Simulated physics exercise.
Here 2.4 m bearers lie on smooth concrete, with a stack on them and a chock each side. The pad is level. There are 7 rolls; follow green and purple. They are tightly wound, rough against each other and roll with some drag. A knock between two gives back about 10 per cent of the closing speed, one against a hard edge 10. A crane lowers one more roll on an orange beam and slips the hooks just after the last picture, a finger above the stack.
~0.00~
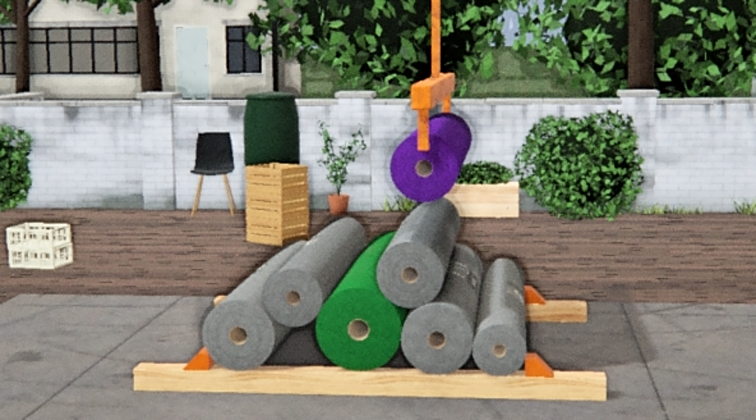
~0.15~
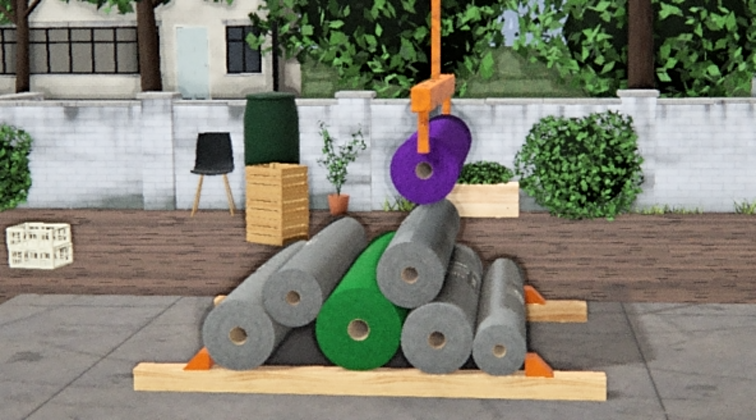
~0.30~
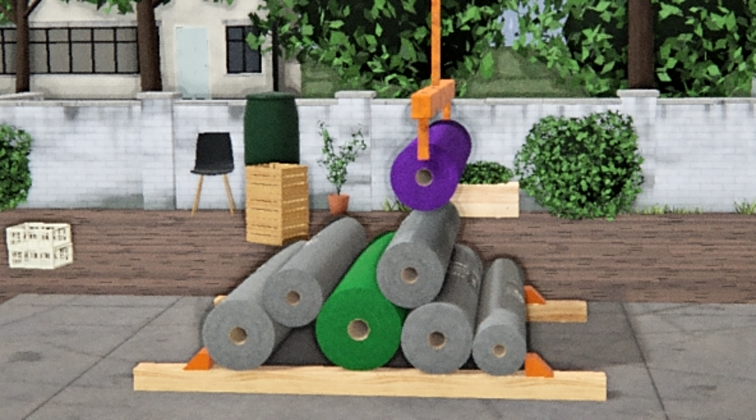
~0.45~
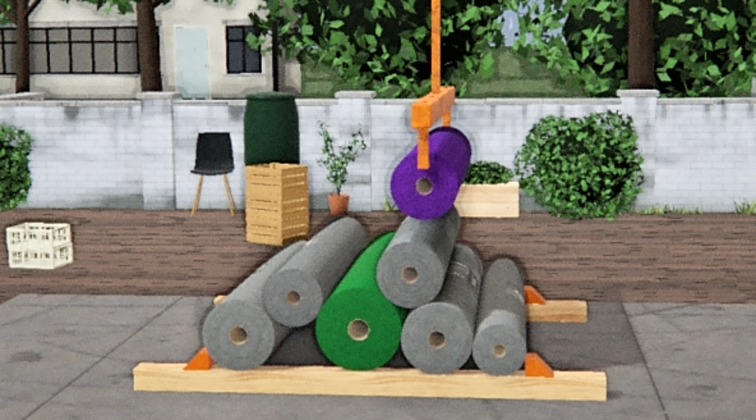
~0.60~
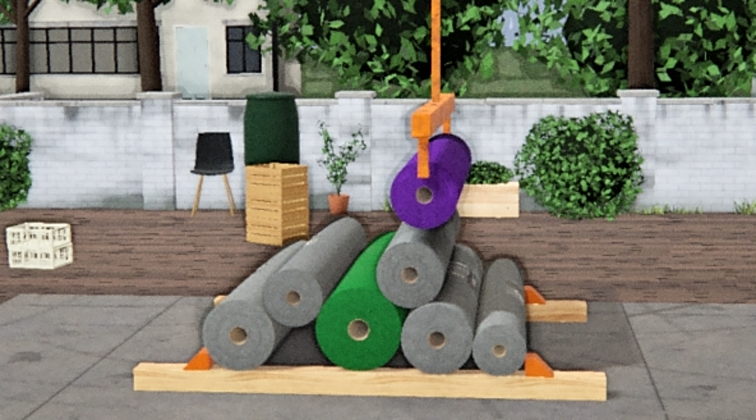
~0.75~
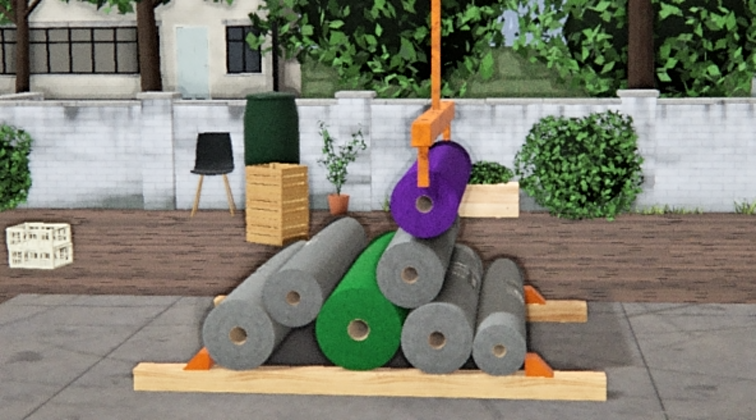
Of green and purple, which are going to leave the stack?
Green is held in, purple rolls off the stack.
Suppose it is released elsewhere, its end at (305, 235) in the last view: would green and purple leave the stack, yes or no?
In that case green no, purple no.
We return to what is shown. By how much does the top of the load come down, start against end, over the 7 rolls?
Some 55 cm lower.
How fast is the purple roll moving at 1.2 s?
Near 0.9 m/s.
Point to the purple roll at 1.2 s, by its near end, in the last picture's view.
Around (453, 225).
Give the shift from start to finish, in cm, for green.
Moved: Green 0.
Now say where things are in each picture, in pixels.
Green at (358, 331), purple at (424, 168); purple hangs on the hooks; 4 form the bottom row, in the first picture.
Green at (358, 331), purple at (424, 170); purple hangs on the hooks; lowered 1 cm, in the second picture.
Green at (358, 331), purple at (424, 177); purple hangs on the hooks; lowered 4 cm, in the third picture.
Green at (358, 331), purple at (424, 186); purple hangs on the hooks; lowered 9 cm, in the fourth picture.
Green at (358, 331), purple at (425, 195); purple hangs on the hooks; lowered 13 cm, in the fifth picture.
Green at (358, 331), purple at (425, 204); purple hangs on the hooks; lowered 17 cm, in the sixth picture.
After 1.2 s, green is on the bearers, 75 cm inside the left chock; purple is up on others, 35 cm inside the right chock, rolling right; 0 off the stack.
After 1.5 s, purple is in the air, 15 cm inside the right chock, rolling right; no change for green; 0 off the stack.
After 2.0 s, purple is beyond the right chock, rolling right; no change for green; 1 off the stack.
At rest (3.6 s), green is on the bearers, 75 cm inside the left chock; purple is beyond the right chock; 1 off the stack.
